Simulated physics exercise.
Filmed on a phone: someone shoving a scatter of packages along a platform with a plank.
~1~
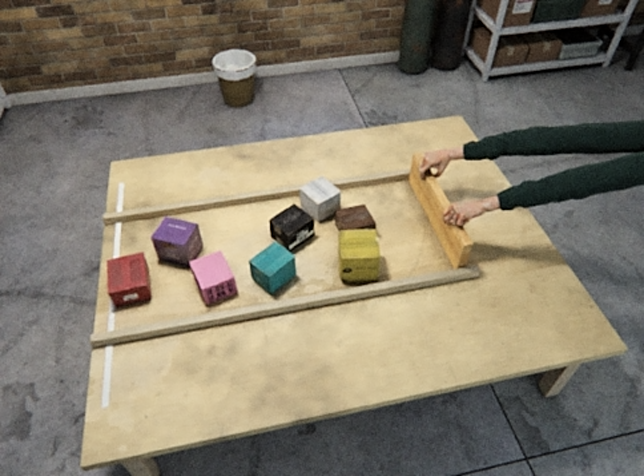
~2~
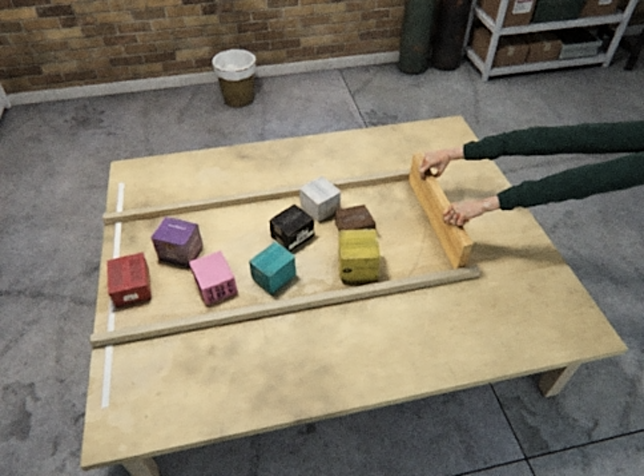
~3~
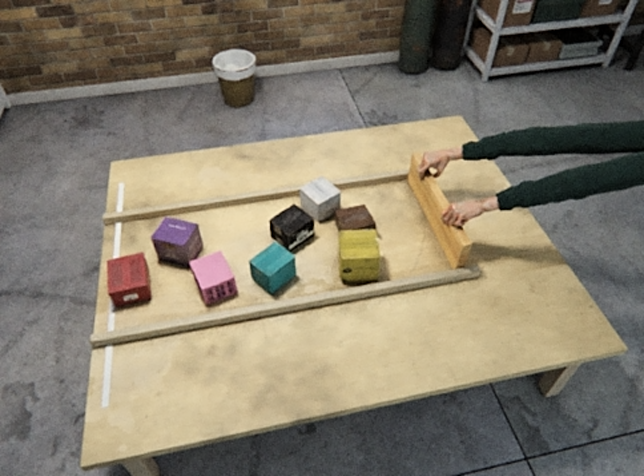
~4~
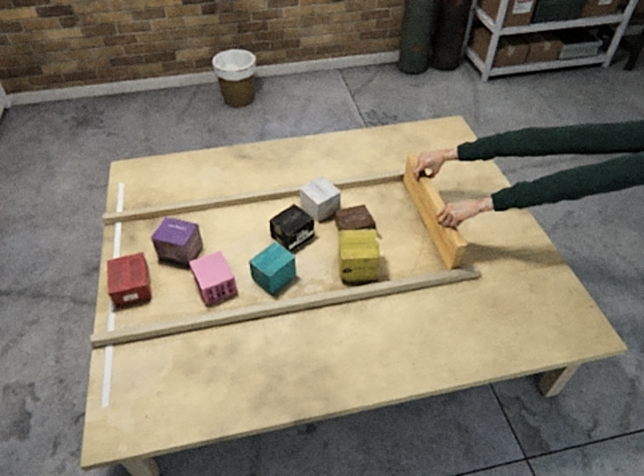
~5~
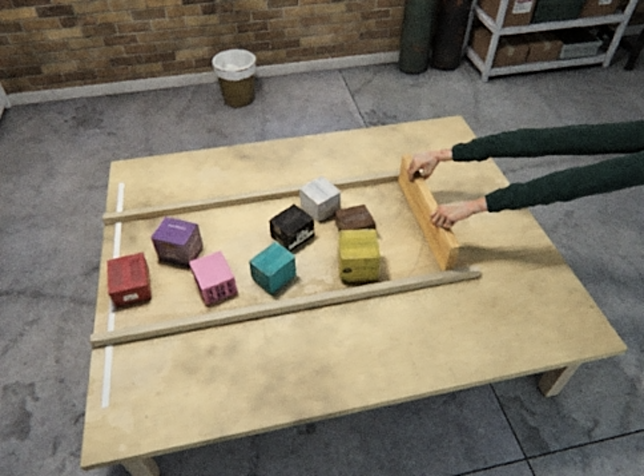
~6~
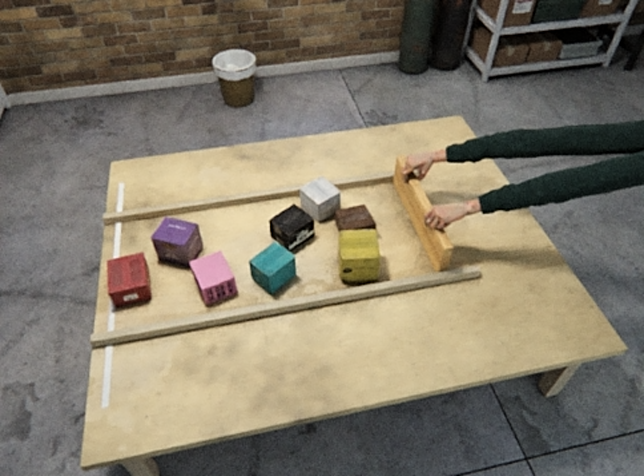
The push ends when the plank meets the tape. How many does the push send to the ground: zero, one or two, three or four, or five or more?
In the end the number that fall off is five or more.
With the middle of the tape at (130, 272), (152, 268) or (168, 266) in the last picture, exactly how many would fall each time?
In that order 5, 5 and 3.
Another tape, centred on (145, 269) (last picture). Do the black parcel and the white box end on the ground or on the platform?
The black parcel drops off, the white box is kept.
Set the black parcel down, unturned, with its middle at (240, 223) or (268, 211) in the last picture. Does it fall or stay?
The black parcel falls; goes over.
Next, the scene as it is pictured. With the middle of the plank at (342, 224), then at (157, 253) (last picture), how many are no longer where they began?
By then 4, and 8.
Soon after, none off yet; red tote at rest near (130, 280); purple box at rest near (178, 242); pink crate at rest near (211, 278).
In the end, the number that fall off is five or more; gone, brown parcel, yellow box, white box, black parcel, turquoise parcel, pink crate, purple box and red tote.
